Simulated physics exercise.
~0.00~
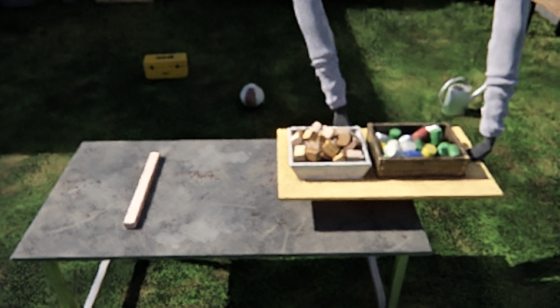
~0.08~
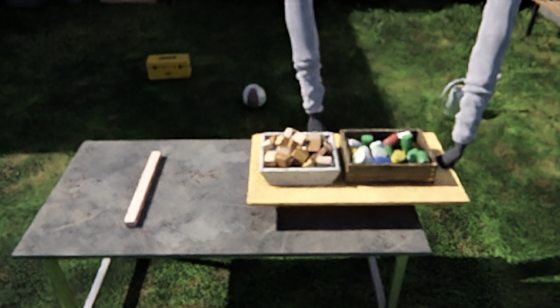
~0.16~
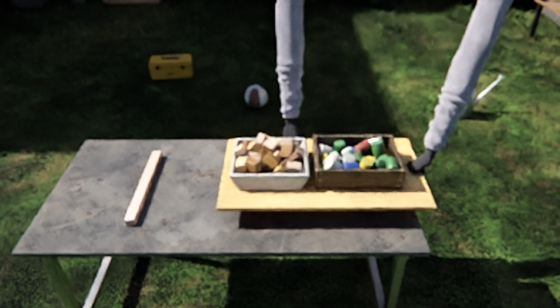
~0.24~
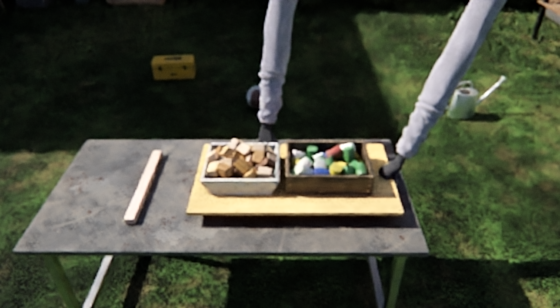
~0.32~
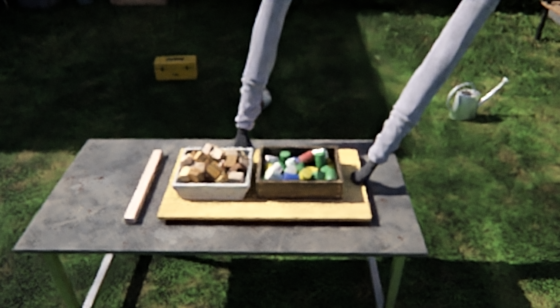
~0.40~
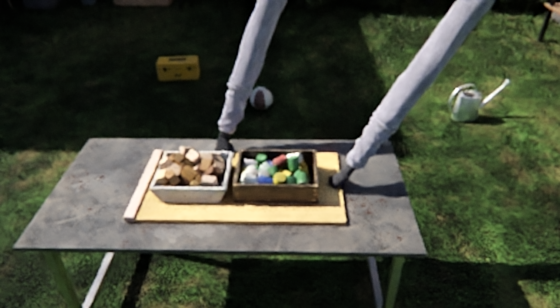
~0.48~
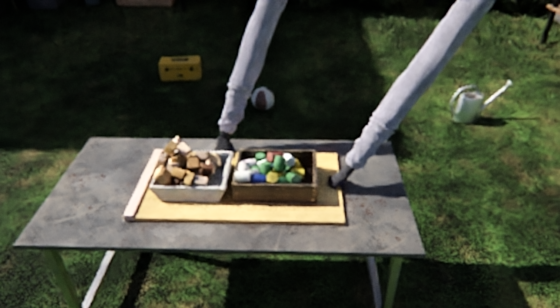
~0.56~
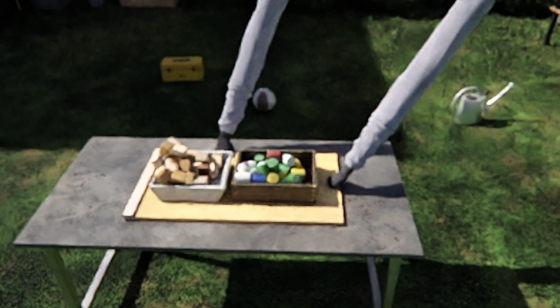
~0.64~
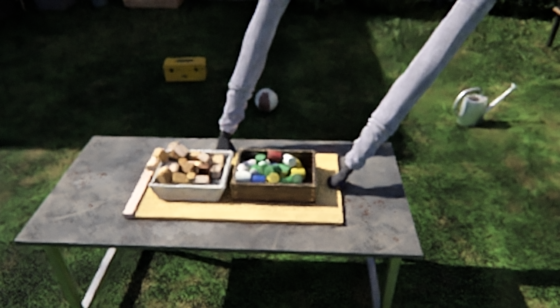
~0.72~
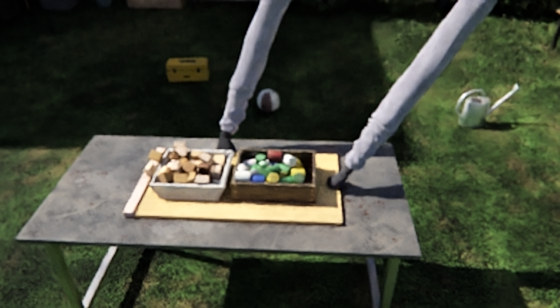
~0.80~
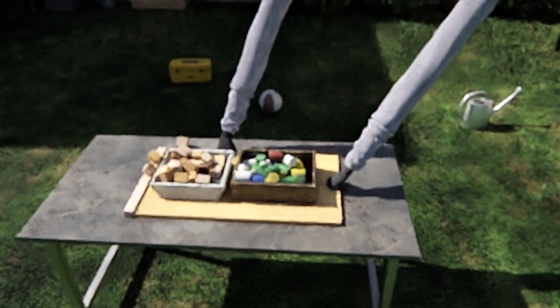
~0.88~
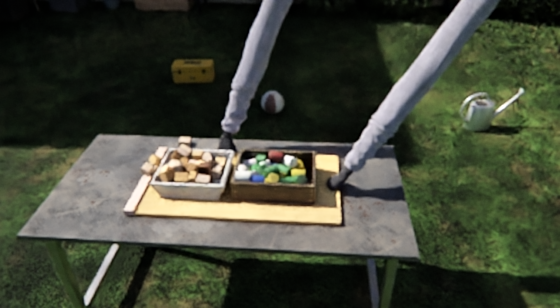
Two hands slide a loaded board left against a batten, and some wooden blocks spill out.
